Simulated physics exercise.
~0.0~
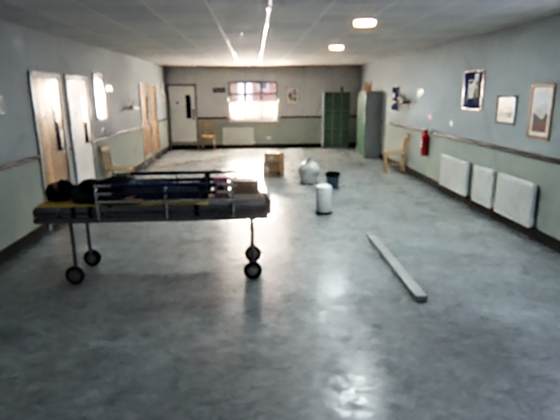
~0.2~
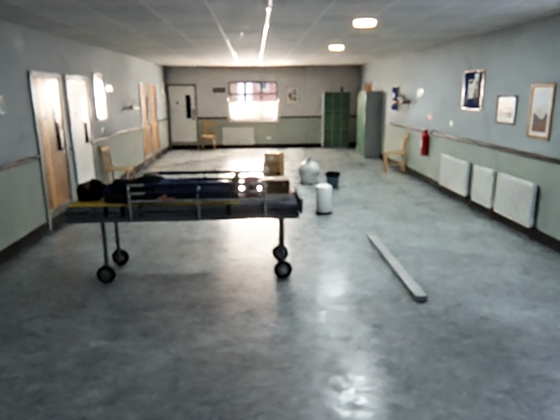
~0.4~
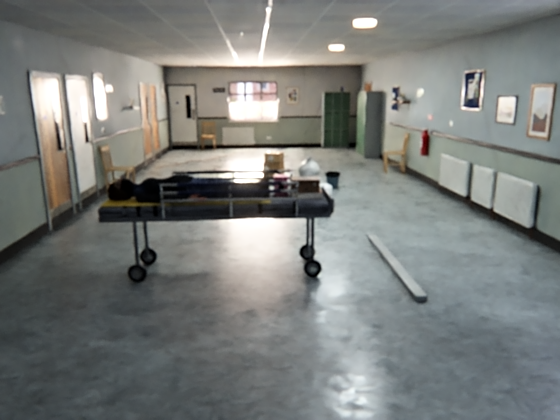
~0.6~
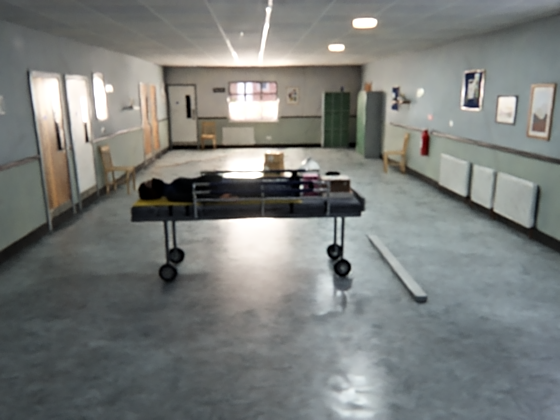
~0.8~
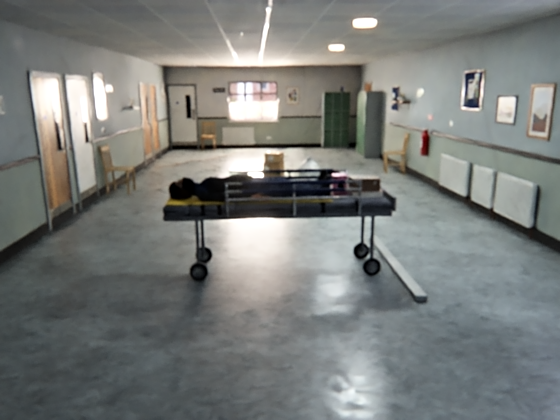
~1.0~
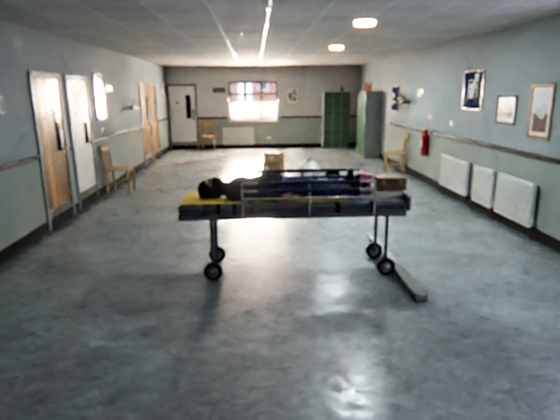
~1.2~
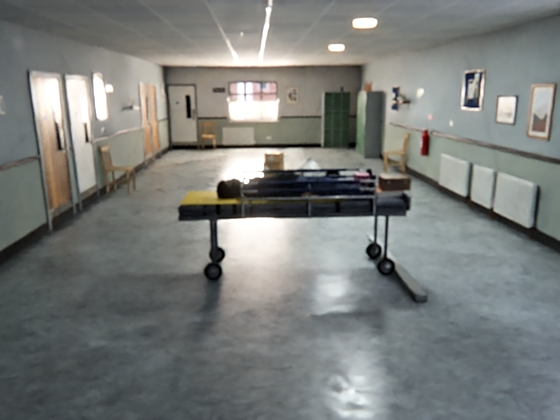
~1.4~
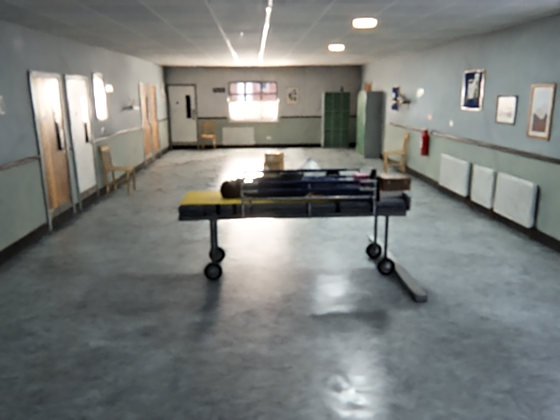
In a long, dim corridor-like room with doors and radiators, a wheeled trolley carrying a dark figure and a brown case rolls right and stops short at a floor strip. The figure slides a little further right, then settles, and the case stays aboard.
